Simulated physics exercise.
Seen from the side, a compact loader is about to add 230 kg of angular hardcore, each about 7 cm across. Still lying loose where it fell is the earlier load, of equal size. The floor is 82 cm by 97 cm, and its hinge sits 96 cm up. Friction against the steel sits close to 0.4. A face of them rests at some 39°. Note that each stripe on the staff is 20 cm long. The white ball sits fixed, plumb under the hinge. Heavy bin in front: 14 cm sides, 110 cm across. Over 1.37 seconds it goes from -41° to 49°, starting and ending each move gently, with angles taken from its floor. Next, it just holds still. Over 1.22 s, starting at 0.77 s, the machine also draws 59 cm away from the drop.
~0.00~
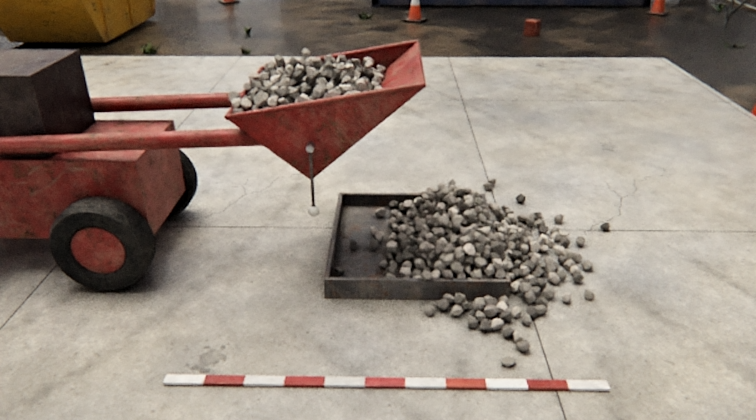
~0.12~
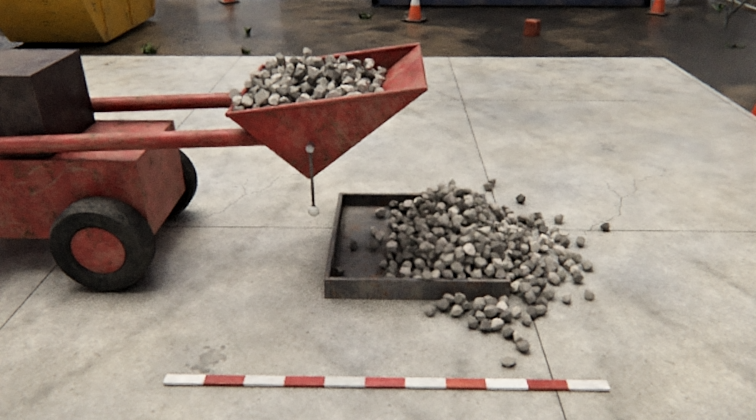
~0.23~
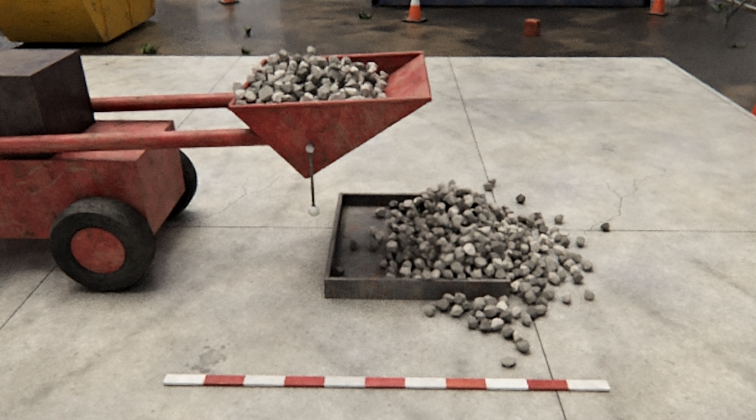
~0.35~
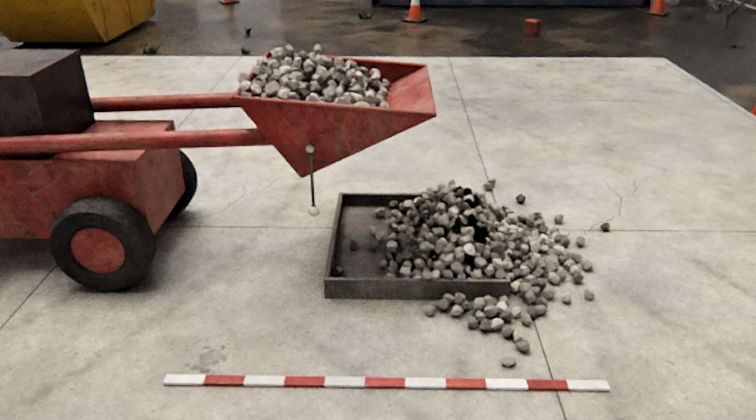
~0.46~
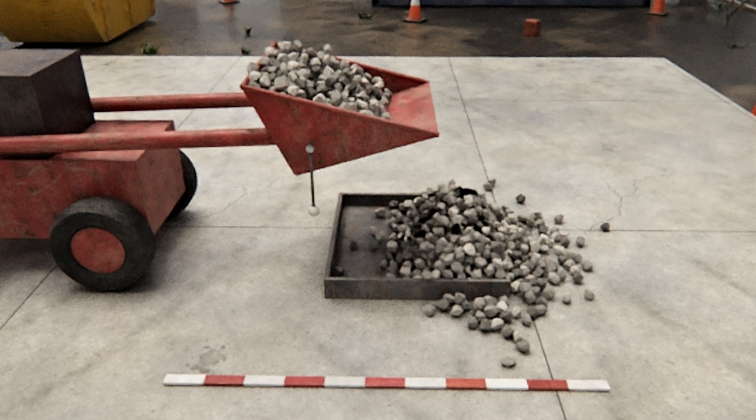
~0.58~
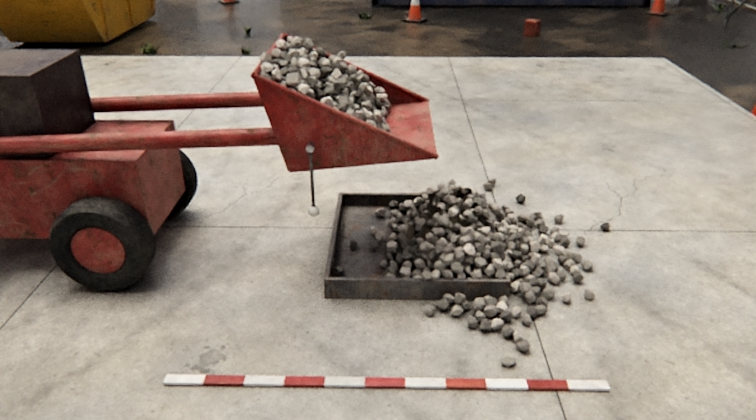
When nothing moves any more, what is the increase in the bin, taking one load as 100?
I would say 72 out of 100.
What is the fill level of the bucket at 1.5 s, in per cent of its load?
I'd say about 10 per cent.
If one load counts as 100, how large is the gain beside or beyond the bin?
Around 10 per cent of a load, I'd say.
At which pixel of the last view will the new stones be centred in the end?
They come to rest centred about (367, 231).
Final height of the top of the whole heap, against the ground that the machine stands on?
About 34 cm up from the ground the machine stands on.
After 1.0 s the floor is at 35°; in per cent of one load, 98 in the bucket, 75 in the bin, 27 beside or beyond the bin; the foremost stones are at (578, 246).
After 1.5 s the floor is at 49°; in per cent of one load, 10 in the bucket, 6 short of the bin, 153 in the bin, 31 beside or beyond the bin; the foremost stones are at (578, 246).
After 2.4 s the floor is at 49°; in per cent of one load, 0 in the bucket, 20 short of the bin, 145 in the bin, 35 beside or beyond the bin; the foremost stones are at (578, 246).
After 4.9 s the floor is at 49°; in per cent of one load, 0 in the bucket, 20 short of the bin, 145 in the bin, 35 beside or beyond the bin; the foremost stones are at (578, 246). Net gain in the bin, 72.
